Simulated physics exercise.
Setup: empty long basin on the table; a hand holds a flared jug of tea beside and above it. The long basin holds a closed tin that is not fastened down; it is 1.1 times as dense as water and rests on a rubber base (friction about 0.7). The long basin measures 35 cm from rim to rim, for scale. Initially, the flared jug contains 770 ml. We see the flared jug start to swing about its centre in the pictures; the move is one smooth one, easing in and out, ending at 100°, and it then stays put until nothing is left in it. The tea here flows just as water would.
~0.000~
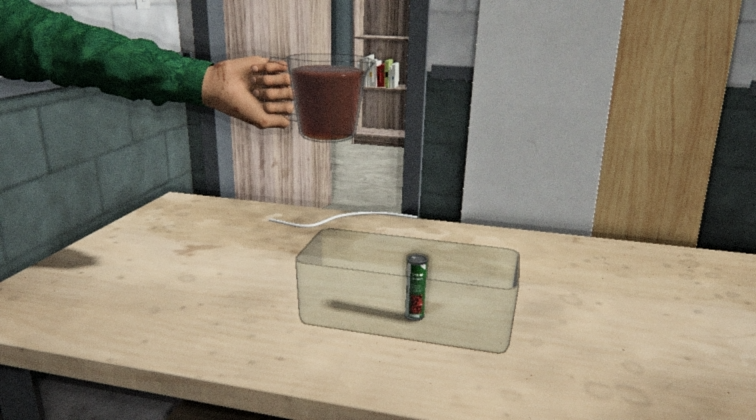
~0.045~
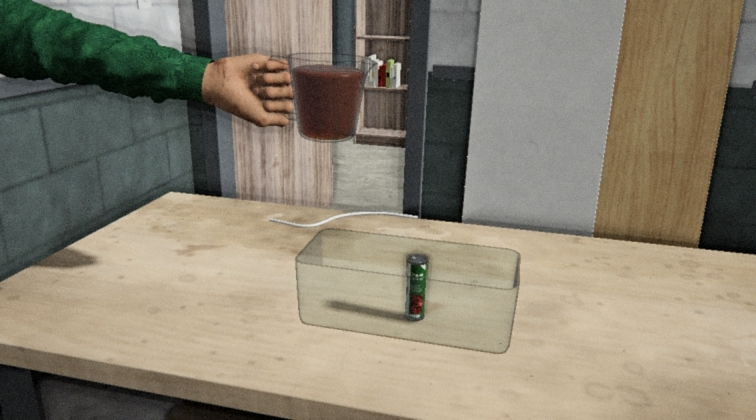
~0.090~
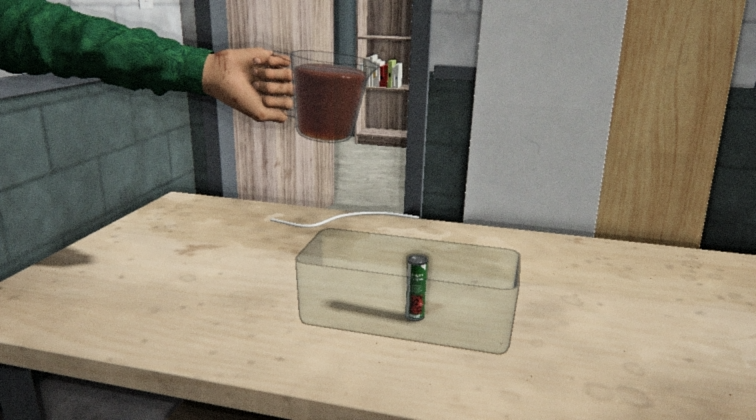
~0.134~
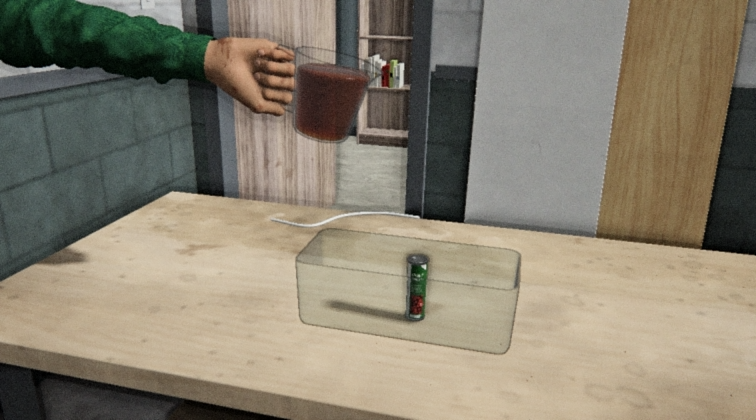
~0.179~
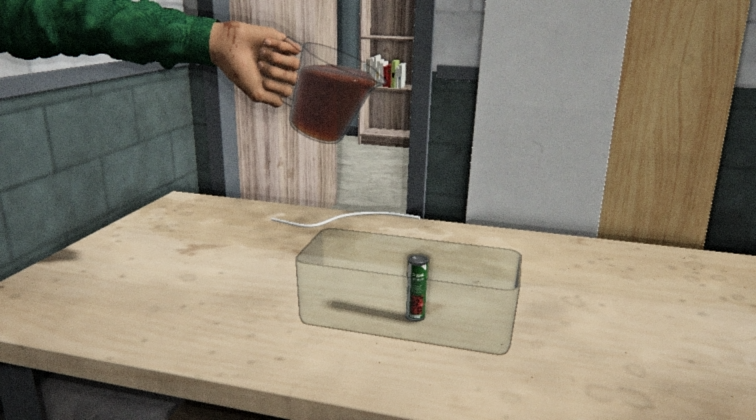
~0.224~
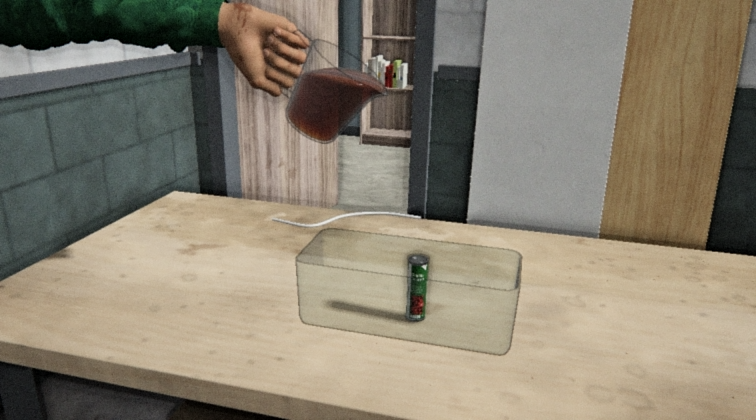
Above a table with a clear basin holding a can, a hand tilts a jug rightward.
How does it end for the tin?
It does not overbalance.
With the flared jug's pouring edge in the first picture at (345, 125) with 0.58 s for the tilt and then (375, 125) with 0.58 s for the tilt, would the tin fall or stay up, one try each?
The tin stays vertical the first time and overturns the second time.
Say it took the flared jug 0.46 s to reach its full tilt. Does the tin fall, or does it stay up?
Then the tin does not tip.
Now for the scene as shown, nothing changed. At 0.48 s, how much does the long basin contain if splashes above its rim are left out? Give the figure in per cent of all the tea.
I reckon close to 5 percent of it.
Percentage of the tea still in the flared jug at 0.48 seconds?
About 50 per cent.
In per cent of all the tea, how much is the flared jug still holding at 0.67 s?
12 per cent or so.
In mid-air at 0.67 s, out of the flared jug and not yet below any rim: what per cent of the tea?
Near 30 percent.
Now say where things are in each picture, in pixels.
In the first frame, it leans 0°; its right rim is at (376, 61); the tea meets the walls at (295, 68) and (366, 72); the long basin's rim runs from (309, 245) to (519, 270); the tin's top is at (417, 262).
In the second frame, it leans 1°; its right rim is at (377, 62); the tea meets the walls at (295, 67) and (366, 72).
In the third frame, it leans 6°; its right rim is at (379, 66); the tea meets the walls at (297, 66) and (367, 73).
In the fourth frame, it leans 13°; its right rim is at (383, 73); the tea meets the walls at (301, 65) and (371, 76).
In the fifth frame, it leans 22°; its right rim is at (386, 83); the tea meets the walls at (303, 68) and (377, 79).
In the sixth frame, it leans 33°; its right rim is at (388, 94); the tea meets the walls at (304, 77) and (387, 88); 1 per cent is over the edge.
Then, 0.48 s in, the tilt is 93° and 50 per cent is still to pour; the tin stands where it began.
Then, 0.67 s in, the tilt is 100° and 12 per cent is still to pour; the tin stands where it began.
Then, 0.87 s in, the tilt is 100° and 2 per cent is still to pour; the tin stands where it began.
Then, 1.08 s in, the tilt is 100° and 0 per cent is still to pour; the tin stands where it began.
Finally, the tin stands where it began.
